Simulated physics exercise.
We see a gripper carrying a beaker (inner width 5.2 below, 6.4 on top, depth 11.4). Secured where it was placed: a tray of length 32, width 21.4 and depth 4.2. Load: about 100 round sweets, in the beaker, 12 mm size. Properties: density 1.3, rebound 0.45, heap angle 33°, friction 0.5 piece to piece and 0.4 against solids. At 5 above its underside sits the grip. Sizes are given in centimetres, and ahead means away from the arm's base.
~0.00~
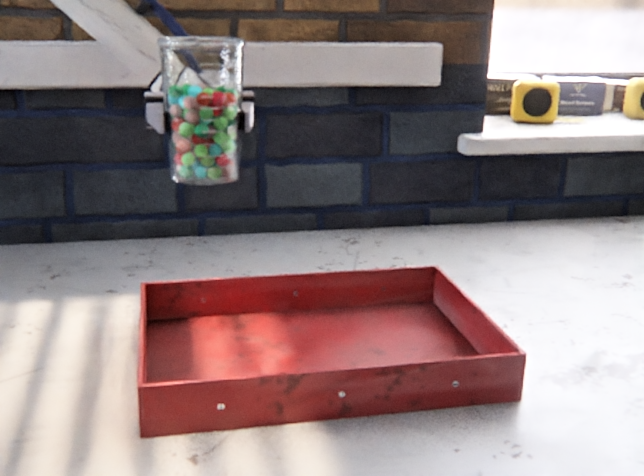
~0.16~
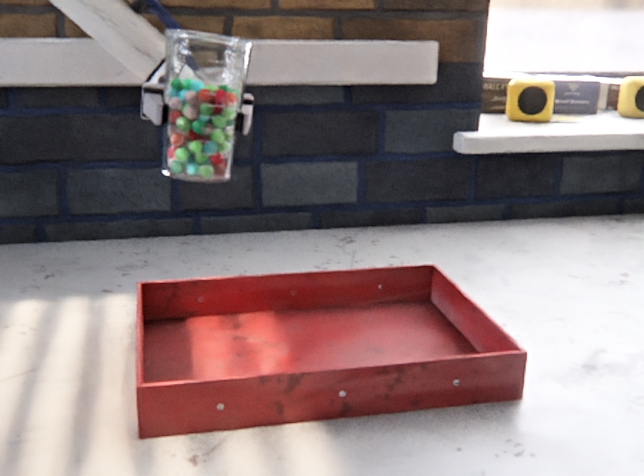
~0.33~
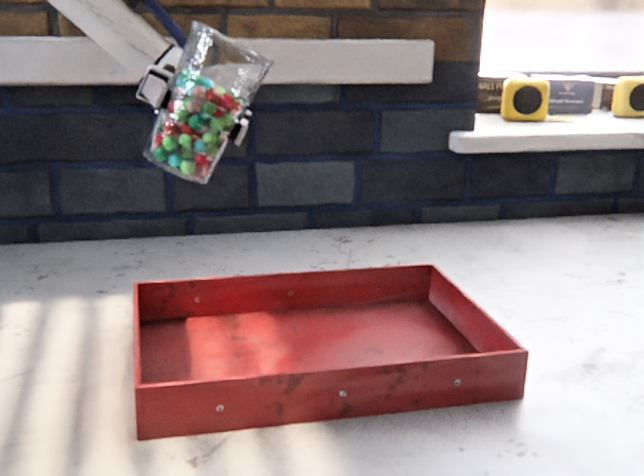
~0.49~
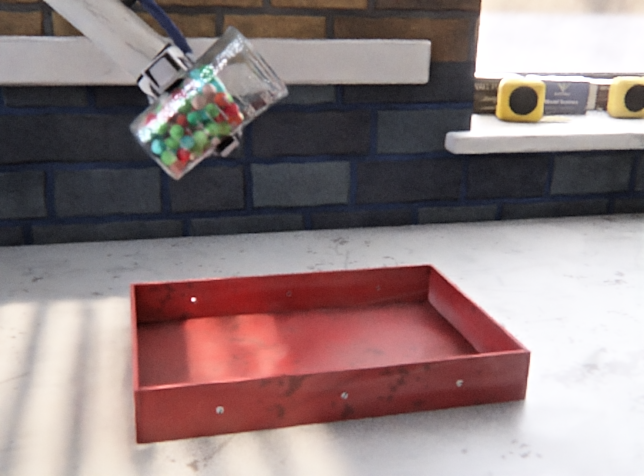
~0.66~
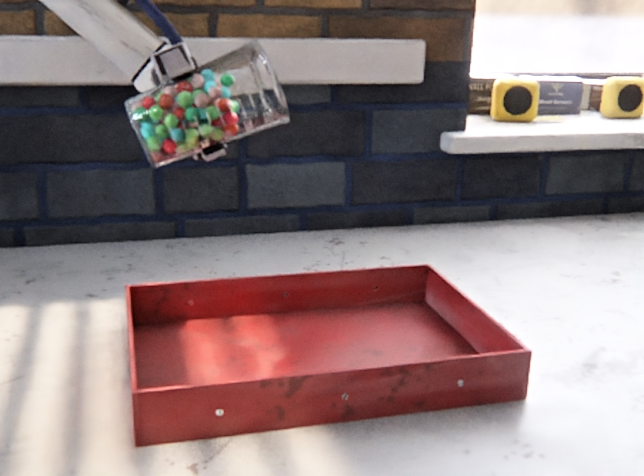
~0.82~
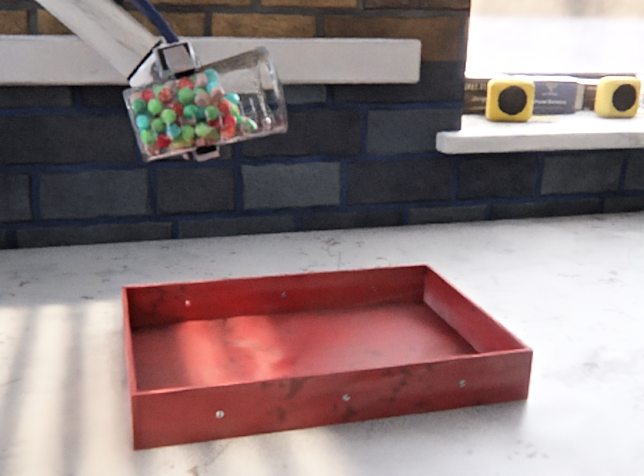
A clear beaker of colourful round sweets, held by a gripper above a red tray, tilted slowly to the right until it lay nearly on its side, the sweets shifting inside it.
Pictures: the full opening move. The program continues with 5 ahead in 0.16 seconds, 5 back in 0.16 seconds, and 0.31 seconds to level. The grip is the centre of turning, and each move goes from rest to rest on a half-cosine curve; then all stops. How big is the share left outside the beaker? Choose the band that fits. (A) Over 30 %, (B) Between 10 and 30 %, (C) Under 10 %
The answer is B.
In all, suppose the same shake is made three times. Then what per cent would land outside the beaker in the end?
Roughly 40 percent.
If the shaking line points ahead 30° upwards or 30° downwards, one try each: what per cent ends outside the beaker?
First try about 20 %, second try about 5 %.
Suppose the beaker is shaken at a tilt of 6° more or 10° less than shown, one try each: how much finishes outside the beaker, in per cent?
25 and 5 percent.
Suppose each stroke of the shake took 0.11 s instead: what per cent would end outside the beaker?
Roughly 40 in a hundred.
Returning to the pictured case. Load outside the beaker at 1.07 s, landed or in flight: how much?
About 0 in a hundred parts are out by then.
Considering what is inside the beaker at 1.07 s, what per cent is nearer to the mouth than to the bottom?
I'd guess about 55 percent of it.
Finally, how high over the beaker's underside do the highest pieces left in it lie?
Roughly 8.5 cm.
After 1.07 s, tilted 76° forward, highest piece 25 above the table; 103 in the beaker, 1 in flight or on a rim.
After 1.32 s, tilted 27° forward, highest piece 28 above the table; 88 in the beaker, 15 in the tray, 1 in flight or on a rim.
After 1.65 s, level, highest piece 27 above the table; 88 in the beaker, 16 in the tray.
After 2.70 s, level, highest piece 27 above the table; 88 in the beaker, 16 in the tray.
At rest, 88 in the beaker, 16 in the tray. That is 15 % outside the beaker.
